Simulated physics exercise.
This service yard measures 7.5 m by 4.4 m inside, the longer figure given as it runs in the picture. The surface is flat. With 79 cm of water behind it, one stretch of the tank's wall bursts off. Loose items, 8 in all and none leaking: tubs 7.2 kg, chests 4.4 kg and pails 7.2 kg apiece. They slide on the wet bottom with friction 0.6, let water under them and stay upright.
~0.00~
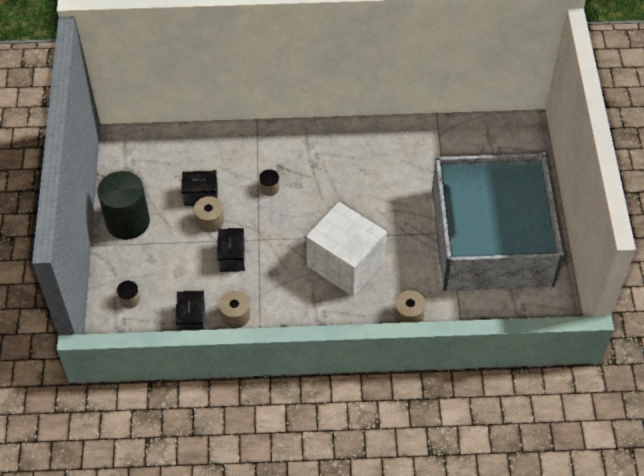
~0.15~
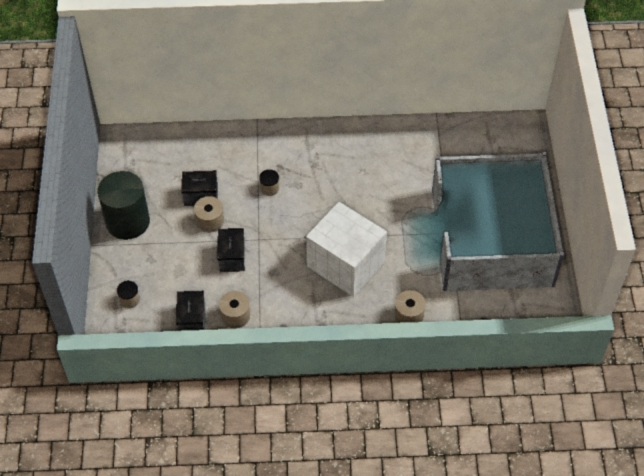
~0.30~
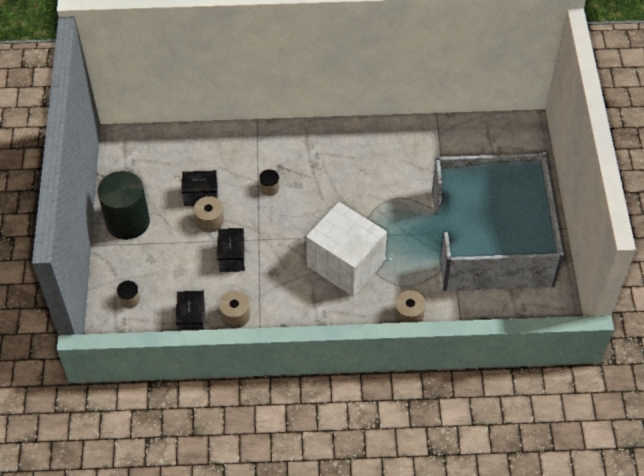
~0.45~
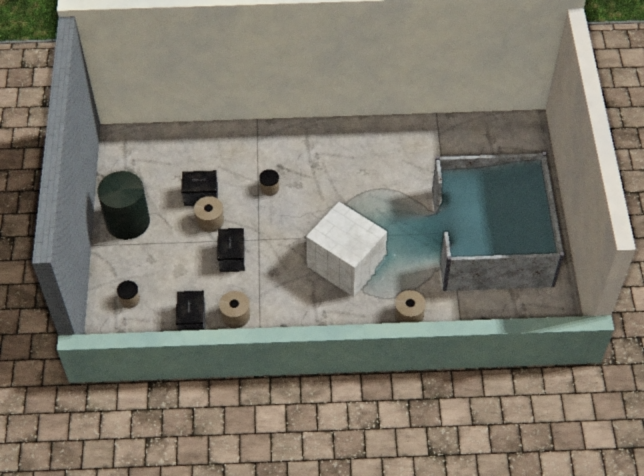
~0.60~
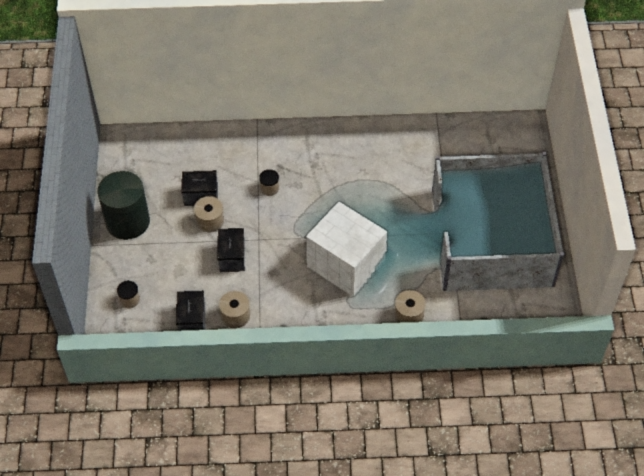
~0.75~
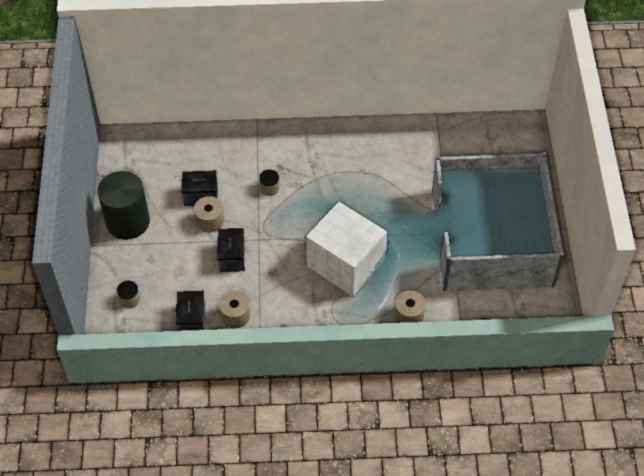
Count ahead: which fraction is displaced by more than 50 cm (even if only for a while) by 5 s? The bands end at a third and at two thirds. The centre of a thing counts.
That comes to two thirds or above.
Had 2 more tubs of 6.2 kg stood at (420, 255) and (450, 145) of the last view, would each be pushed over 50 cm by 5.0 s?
In that order: Over, under.
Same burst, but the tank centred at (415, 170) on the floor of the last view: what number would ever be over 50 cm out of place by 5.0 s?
In that case 7 of them.
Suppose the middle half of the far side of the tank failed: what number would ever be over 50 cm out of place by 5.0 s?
Then 4.
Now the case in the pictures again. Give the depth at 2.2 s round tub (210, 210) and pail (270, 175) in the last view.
Roughly 3 and 8 cm.
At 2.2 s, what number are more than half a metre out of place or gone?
I count 3.
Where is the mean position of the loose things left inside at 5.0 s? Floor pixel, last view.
Near (180, 262).
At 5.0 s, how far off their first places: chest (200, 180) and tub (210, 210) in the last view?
In turn: 140 cm, 100 cm.
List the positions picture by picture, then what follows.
In the first frame, a tub at (410, 303) rests on the ground; a chest at (231, 243) rests on the ground; 2.8 m2 under water; 0 of 8 have shifted.
In the second frame, a tub at (410, 303), on the bottom; a chest at (231, 243) rests on the ground; water covers 3.5 m2; 0 of 8 have shifted.
In the third frame, a tub at (410, 303), on the bottom; a chest at (231, 243) rests on the ground; 4.3 m2 under water; 0 of 8 have shifted.
In the fourth frame, a tub at (410, 303), on the bottom; a chest at (231, 243), on the bottom; 5.1 m2 under water; 0 of 8 have shifted.
In the fifth frame, a tub at (410, 303) rests on the ground; a chest at (231, 243) rests on the ground; 5.8 m2 under water; 0 of 8 have shifted.
In the sixth frame, a tub at (410, 303) rests on the ground; a chest at (231, 243) rests on the ground; water covers 6.8 m2; 0 of 8 have shifted.
After 1.1 s 0 of 8 are over 50 cm from their spots; 0 afloat.
After 2.2 s 3 of 8 are over 50 cm from their spots; 1 afloat.
After 3.5 s 6 of 8 are over 50 cm from their spots; 5 afloat.
After 5.0 s 6 of 8 are over 50 cm from their spots, and 7 have been at some point; 7 afloat.
